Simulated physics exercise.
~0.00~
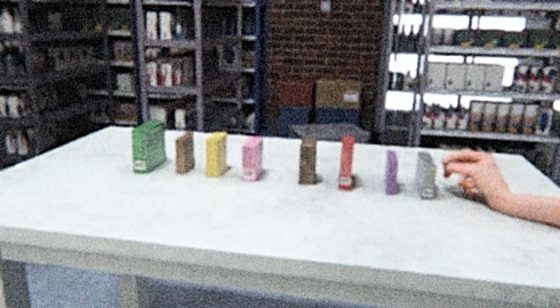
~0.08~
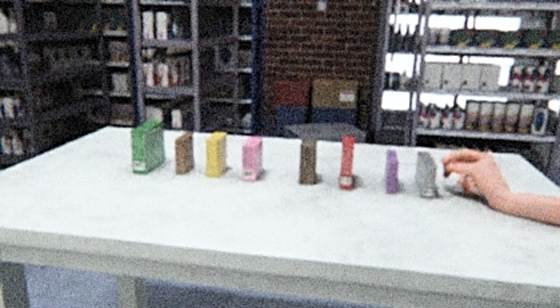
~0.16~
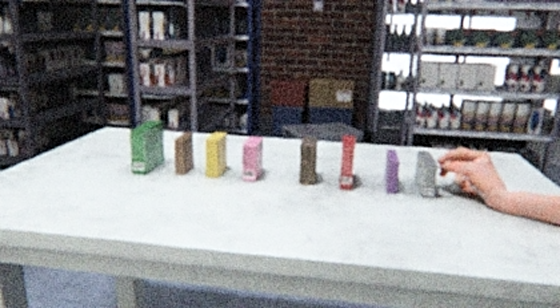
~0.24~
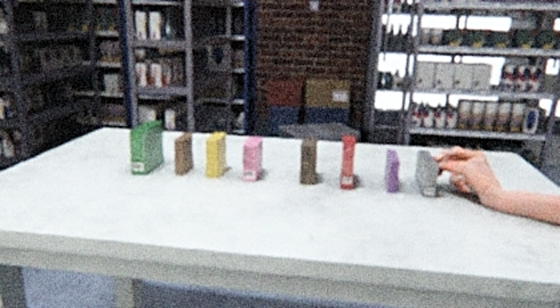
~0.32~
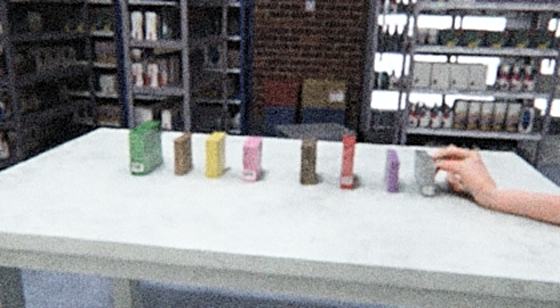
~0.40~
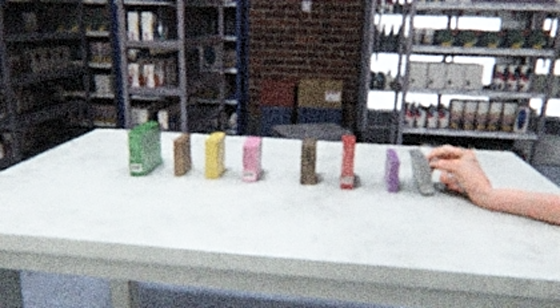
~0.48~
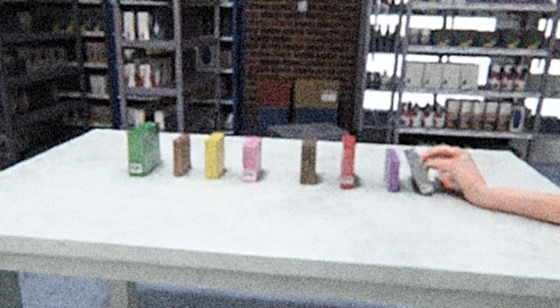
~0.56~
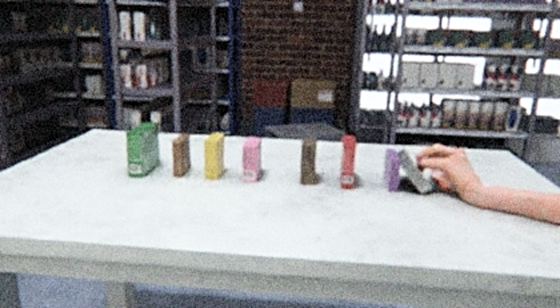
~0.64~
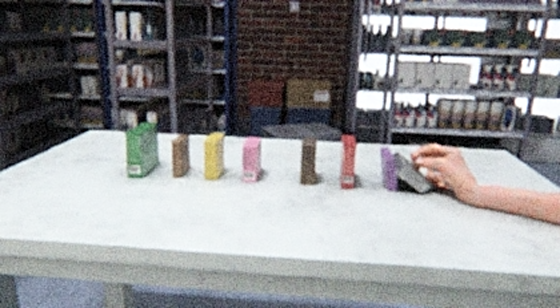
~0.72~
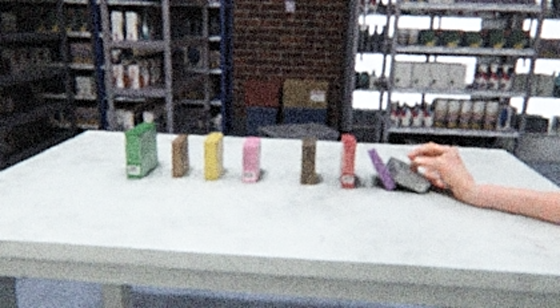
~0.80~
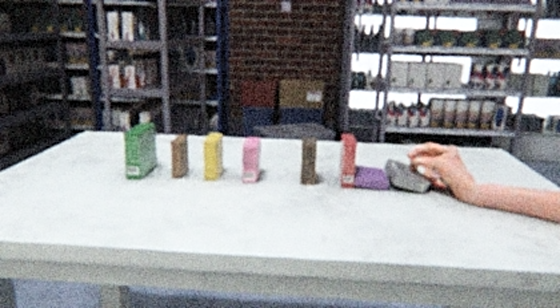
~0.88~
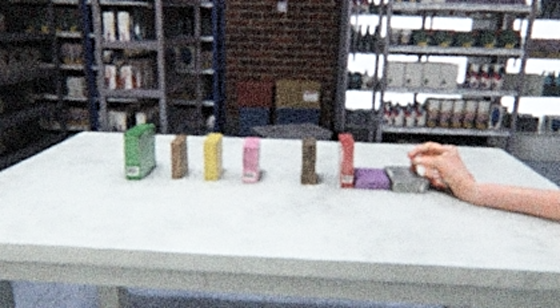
We see a row of eight upright coloured blocks and packets on a pale table as a hand slowly tips the grey packet leftward into the purple board, which topples too; both end lying flat, while the red packet and the other five remain standing.
